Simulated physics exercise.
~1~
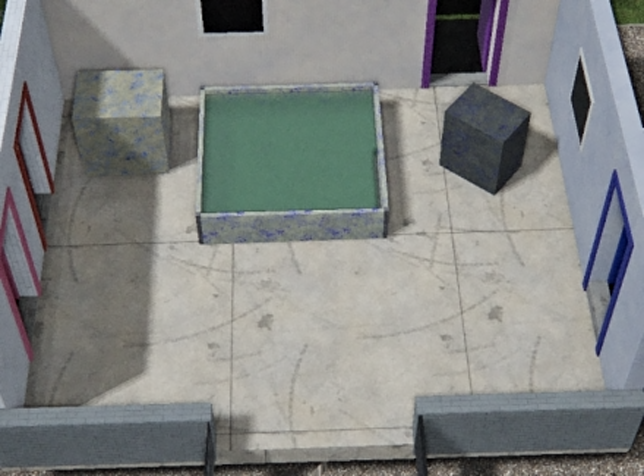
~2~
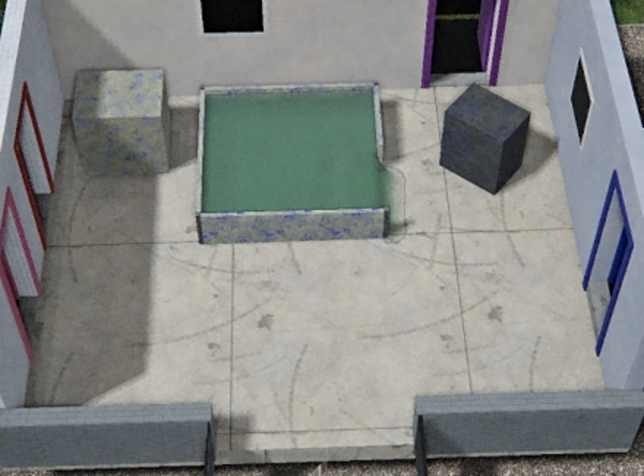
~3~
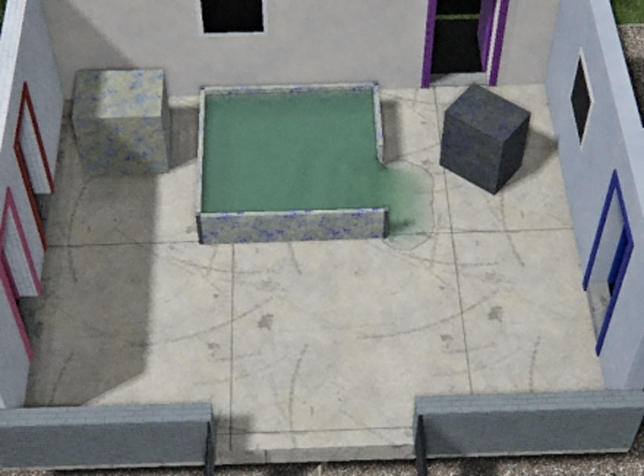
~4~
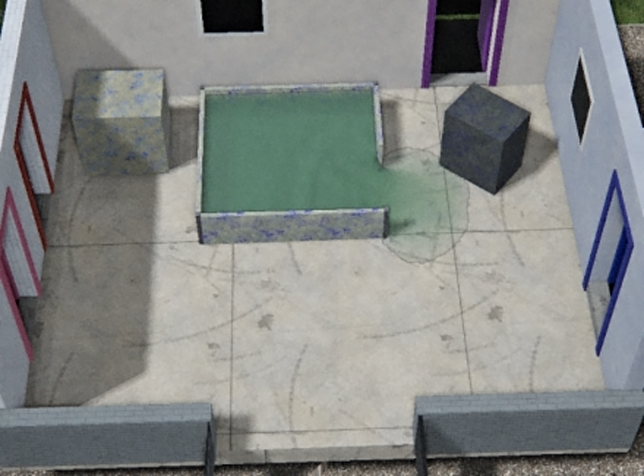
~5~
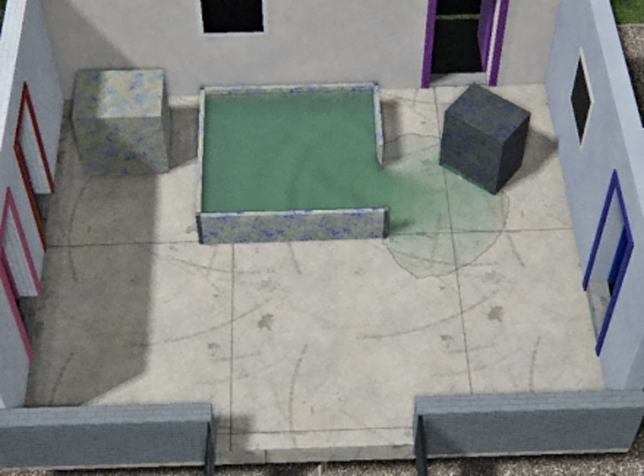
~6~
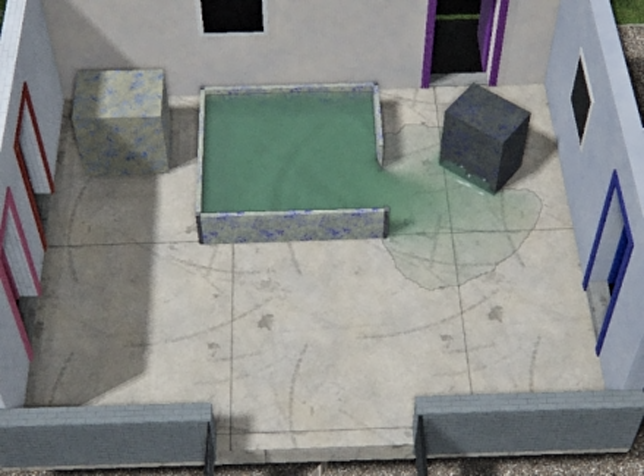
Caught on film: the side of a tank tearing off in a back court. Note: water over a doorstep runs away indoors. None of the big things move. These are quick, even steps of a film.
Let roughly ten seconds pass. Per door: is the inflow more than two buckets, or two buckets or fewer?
In the end pink door: Above two buckets, purple door: Above two buckets, red door: Two buckets at most, blue door: Two buckets at most.
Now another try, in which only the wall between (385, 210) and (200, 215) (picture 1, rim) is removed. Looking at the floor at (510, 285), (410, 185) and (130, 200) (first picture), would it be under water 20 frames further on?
In the order you gave them, I get still bare, still bare, still bare.
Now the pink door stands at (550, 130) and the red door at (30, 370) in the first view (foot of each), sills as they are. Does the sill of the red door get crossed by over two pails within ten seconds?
My reading: Red door exceeds the limit.
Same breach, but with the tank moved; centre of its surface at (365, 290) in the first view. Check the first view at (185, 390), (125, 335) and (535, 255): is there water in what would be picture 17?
Taking the three spots in turn, I'd say spared, then spared, then drenched.
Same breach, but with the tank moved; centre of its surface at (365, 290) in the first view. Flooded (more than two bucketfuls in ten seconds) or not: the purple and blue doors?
The purple door tops the mark and the blue door tops the mark.
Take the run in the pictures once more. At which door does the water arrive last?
Answer - the red door.
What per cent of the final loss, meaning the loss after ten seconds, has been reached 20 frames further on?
About 5 per cent.
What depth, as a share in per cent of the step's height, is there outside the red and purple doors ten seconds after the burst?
Some 160 percent, then some 160 percent.
A moment on, water covers 15 % of the floor; the pink door not reached, the purple door not reached, the red door not reached, the blue door not reached.
Next, water covers 30 % of the floor; the pink door not reached, the purple door under two buckets in, the red door not reached, the blue door wet at the sill, nothing in.
Then, water covers 40 % of the floor; the pink door not reached, the purple door under two buckets in, the red door not reached, the blue door wet at the sill, nothing in.
Later, water covers 80 % of the floor; the pink door not reached, the purple door over two buckets in, the red door not reached, the blue door wet at the sill, nothing in.
In the end, water covers 95 % of the floor; the pink door over two buckets in, the purple door over two buckets in, the red door under two buckets in, the blue door wet at the sill, nothing in.
